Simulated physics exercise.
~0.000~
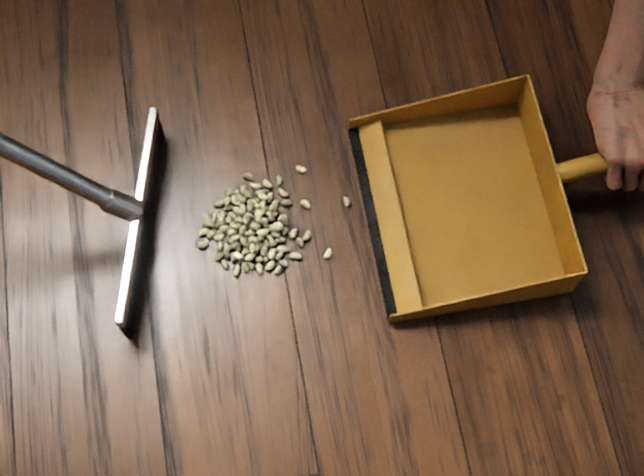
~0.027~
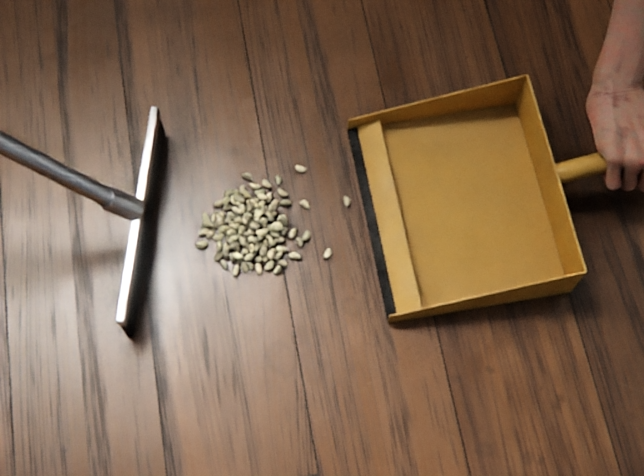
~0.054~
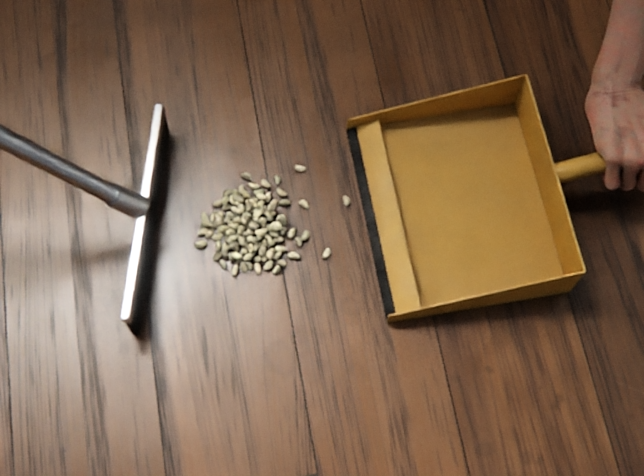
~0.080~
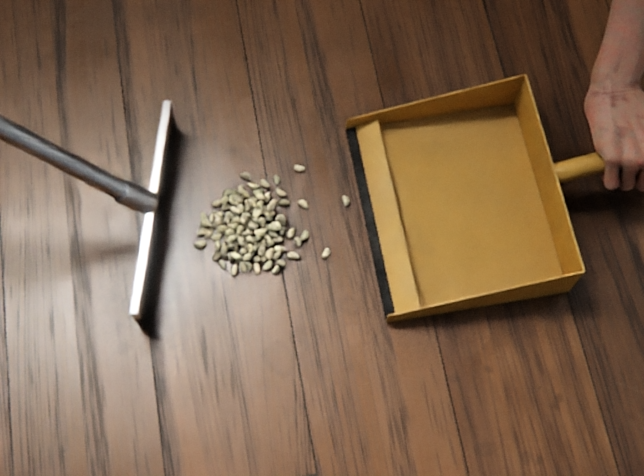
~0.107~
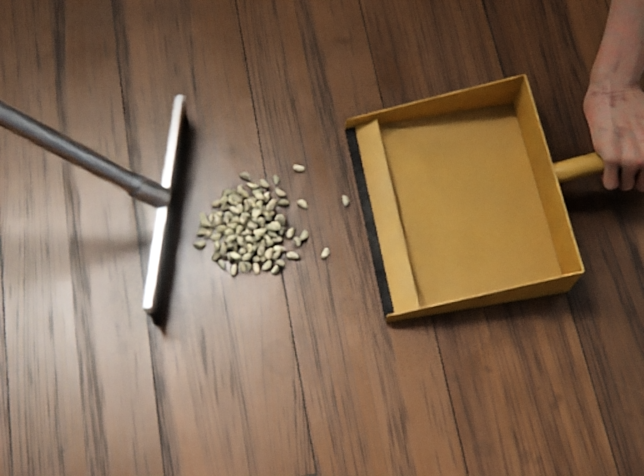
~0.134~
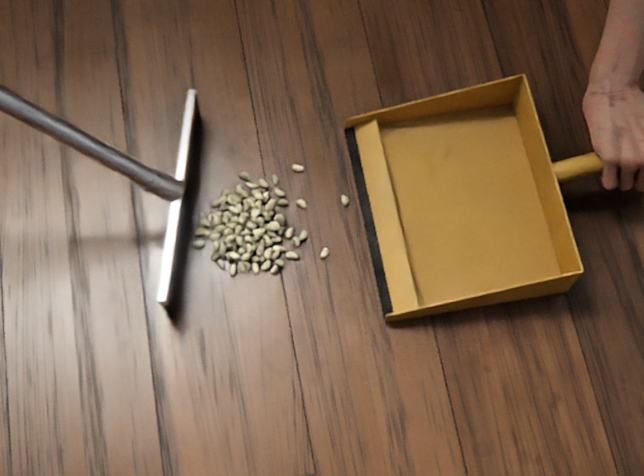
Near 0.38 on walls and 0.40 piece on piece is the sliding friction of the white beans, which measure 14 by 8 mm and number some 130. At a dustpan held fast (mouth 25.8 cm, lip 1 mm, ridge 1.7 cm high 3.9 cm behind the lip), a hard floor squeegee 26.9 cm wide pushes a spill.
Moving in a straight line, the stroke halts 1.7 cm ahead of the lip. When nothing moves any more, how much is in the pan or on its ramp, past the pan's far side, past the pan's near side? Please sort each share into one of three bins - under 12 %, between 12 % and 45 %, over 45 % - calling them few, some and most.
Pan: Few. Far side: Few. Near side: Few.
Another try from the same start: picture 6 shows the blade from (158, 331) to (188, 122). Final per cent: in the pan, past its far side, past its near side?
Final per cent - pan 15, far 0, near 5.
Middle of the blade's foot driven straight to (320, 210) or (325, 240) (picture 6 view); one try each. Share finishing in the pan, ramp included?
Close to 15 and 20 in a hundred, in that order.
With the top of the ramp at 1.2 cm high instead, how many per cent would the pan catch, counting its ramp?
5 %.
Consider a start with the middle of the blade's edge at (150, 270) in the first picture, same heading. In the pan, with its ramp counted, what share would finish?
I'd put it at around 10 per cent.
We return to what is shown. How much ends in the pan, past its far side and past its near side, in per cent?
Well, the pan ends up with 5 percent, the far side with 0 percent, the near side with 0 percent.
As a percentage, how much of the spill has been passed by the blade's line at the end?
I'd say close to 0 per cent.
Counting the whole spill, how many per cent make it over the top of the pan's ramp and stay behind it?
Something like 0 per cent of the whole.
After 0.27 s, middle of the blade 13 cm from the lip; 0 % over the lip, far side 0 %, near side 0 %.
After 0.36 s, middle of the blade 7 cm from the lip; 0 % over the lip, far side 0 %, near side 0 %.
After 0.59 s, middle of the blade 5 cm from the lip; 5 % over the lip, far side 0 %, near side 0 %.
By 1.3 s all is still; pan 5 %, far side 0 %, near side 0 %, in front of the lip or behind the blade 95 %.
